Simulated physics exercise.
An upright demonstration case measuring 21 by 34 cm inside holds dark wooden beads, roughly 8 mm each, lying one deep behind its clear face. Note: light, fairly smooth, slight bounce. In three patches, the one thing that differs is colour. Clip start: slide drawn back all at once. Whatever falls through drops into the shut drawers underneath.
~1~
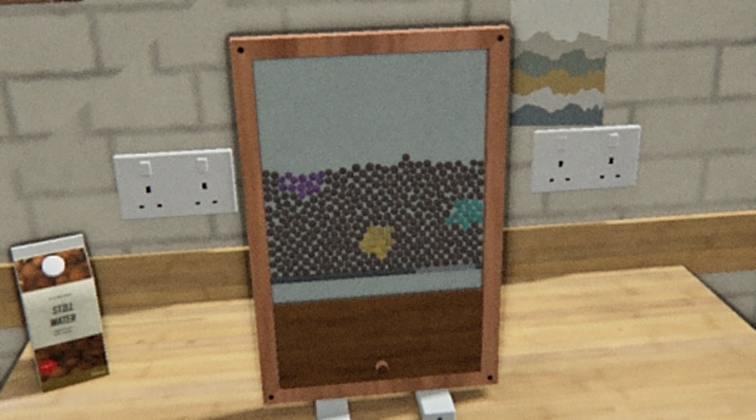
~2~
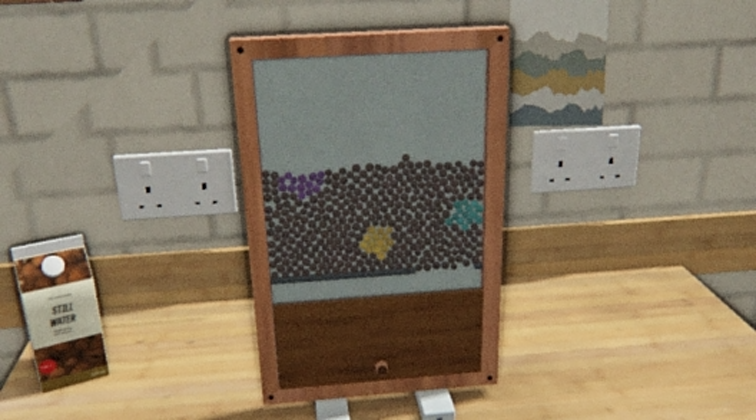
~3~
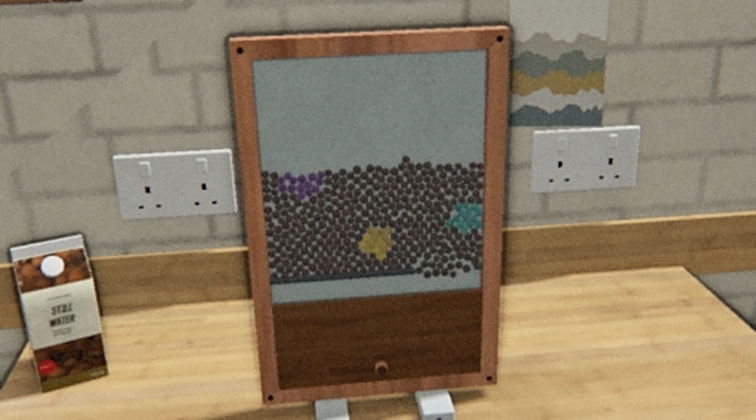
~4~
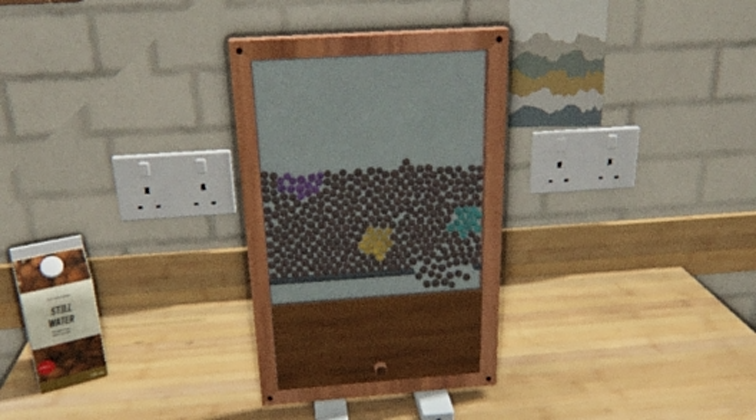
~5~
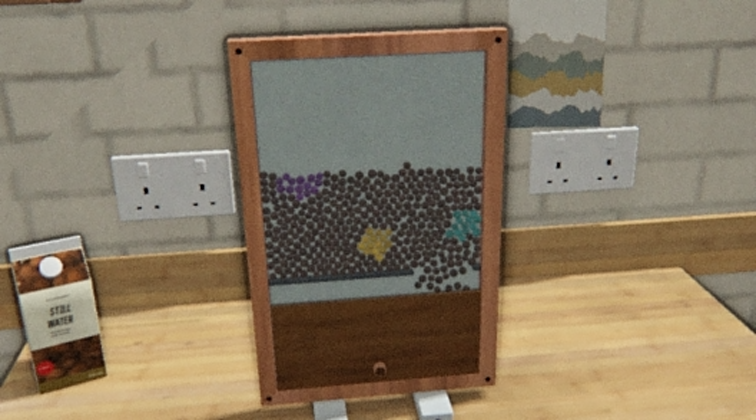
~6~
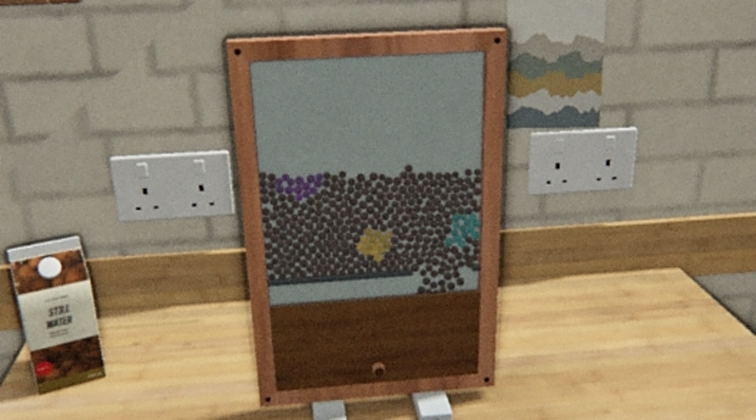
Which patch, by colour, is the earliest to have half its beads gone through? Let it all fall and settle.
That would be the turquoise one.
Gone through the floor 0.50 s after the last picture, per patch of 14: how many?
Yellow: 4; turquoise: 14; purple: 0.
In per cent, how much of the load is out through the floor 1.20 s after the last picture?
Roughly 65 percent by then.
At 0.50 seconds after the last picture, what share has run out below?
It should be near 55 per cent.
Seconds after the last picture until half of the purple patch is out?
Time: Close to 1.8 s.
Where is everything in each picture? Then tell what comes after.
In the first picture, about 370 beads; beads' middle (379, 217); yellow patch (378, 241); turquoise patch (466, 213); purple patch (302, 184); slide (411, 270) to (479, 265).
In the second picture, beads' middle (379, 217); 0 out.
In the third picture, beads' middle (375, 224); 5 out.
In the fourth picture, beads' middle (375, 224); 10 out.
In the fifth picture, beads' middle (375, 226); 17 out.
In the sixth picture, beads' middle (375, 227); 24 out; yellow patch (375, 244); turquoise patch (463, 229); purple patch (300, 186).
Then, 0.15 s after the last picture, 25 % are out; out of 14, yellow 0, turquoise 5, purple 0.
Then, 0.50 s after the last picture, 55 % are out; out of 14, yellow 3, turquoise 14, purple 0.
Then, 1.20 s after the last picture, 65 % are out; out of 14, yellow 13, turquoise 14, purple 5.
All still 3.0 s after it, 75 % are out; out of 14, yellow 14, turquoise 14, purple 11; half out at yellow 0.69 s, turquoise 0.17 s, purple 1.86 s.
